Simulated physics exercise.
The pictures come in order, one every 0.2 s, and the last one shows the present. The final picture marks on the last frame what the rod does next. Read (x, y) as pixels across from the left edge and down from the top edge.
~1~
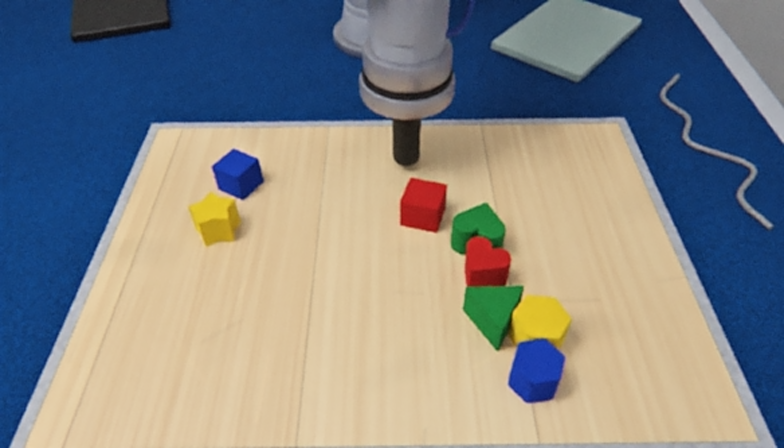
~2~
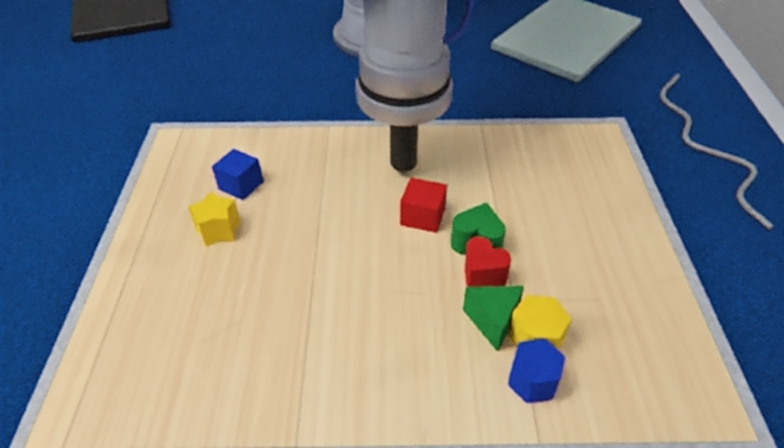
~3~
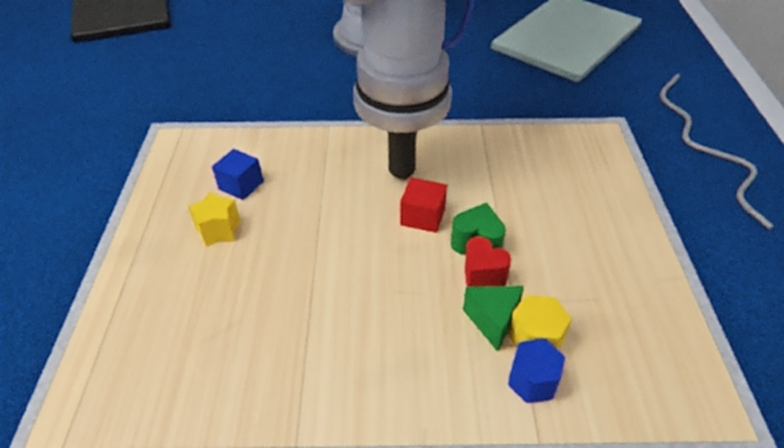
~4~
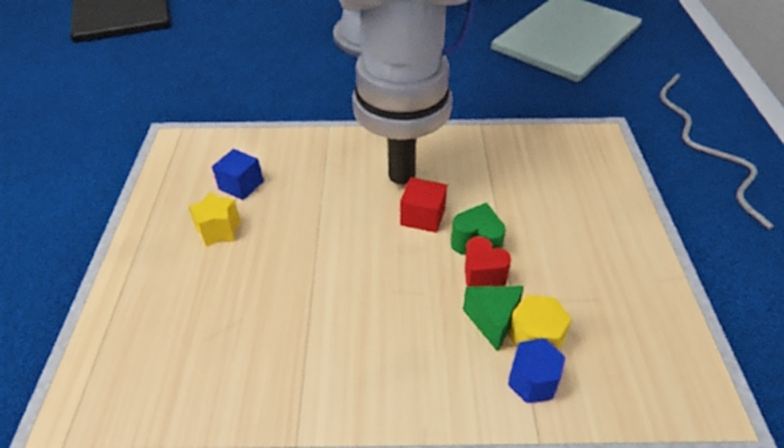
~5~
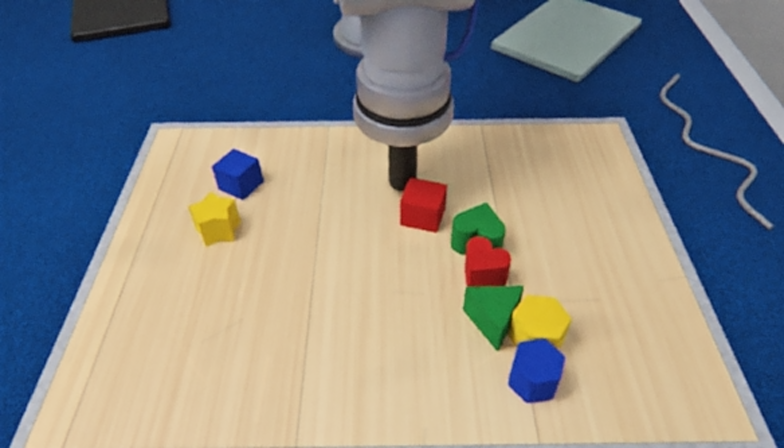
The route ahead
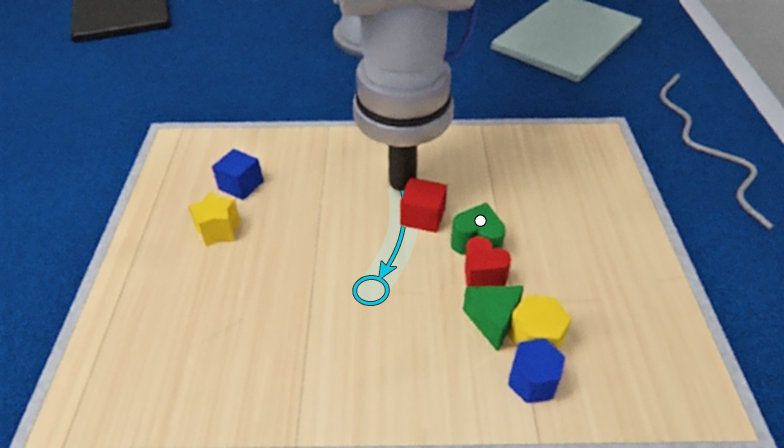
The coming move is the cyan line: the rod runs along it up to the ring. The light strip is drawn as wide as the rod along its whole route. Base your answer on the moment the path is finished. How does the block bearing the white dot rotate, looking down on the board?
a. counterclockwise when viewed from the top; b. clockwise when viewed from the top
The one that fits is a, counterclockwise when viewed from the top.
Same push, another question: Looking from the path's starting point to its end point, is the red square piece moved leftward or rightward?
Displaced left.
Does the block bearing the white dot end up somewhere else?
I'd say yes.
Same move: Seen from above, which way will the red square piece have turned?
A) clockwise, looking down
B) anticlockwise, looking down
That would be B.
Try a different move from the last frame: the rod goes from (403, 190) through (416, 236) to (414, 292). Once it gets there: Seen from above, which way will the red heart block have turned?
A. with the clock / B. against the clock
Choice A: With the clock.
The drawn path runs from (403, 190) via (404, 221) and (394, 255), ending at (371, 290); the dot is on the green heart block.
On the path given first. One third of the way, rod (404, 215); red square piece (437, 218), turned 30° anticlockwise; green heart block (489, 224), turned 20° anticlockwise; red heart block (489, 257).
Two thirds of the way, rod (394, 249); red square piece (438, 232), turned 75° anticlockwise; green heart block (492, 224), turned 25° anticlockwise; red heart block (490, 259), turned 15° clockwise.
At the end, rod (371, 284); red square piece (438, 232), turned 75° anticlockwise; green heart block (492, 224), turned 25° anticlockwise; red heart block (490, 259), turned 15° clockwise.
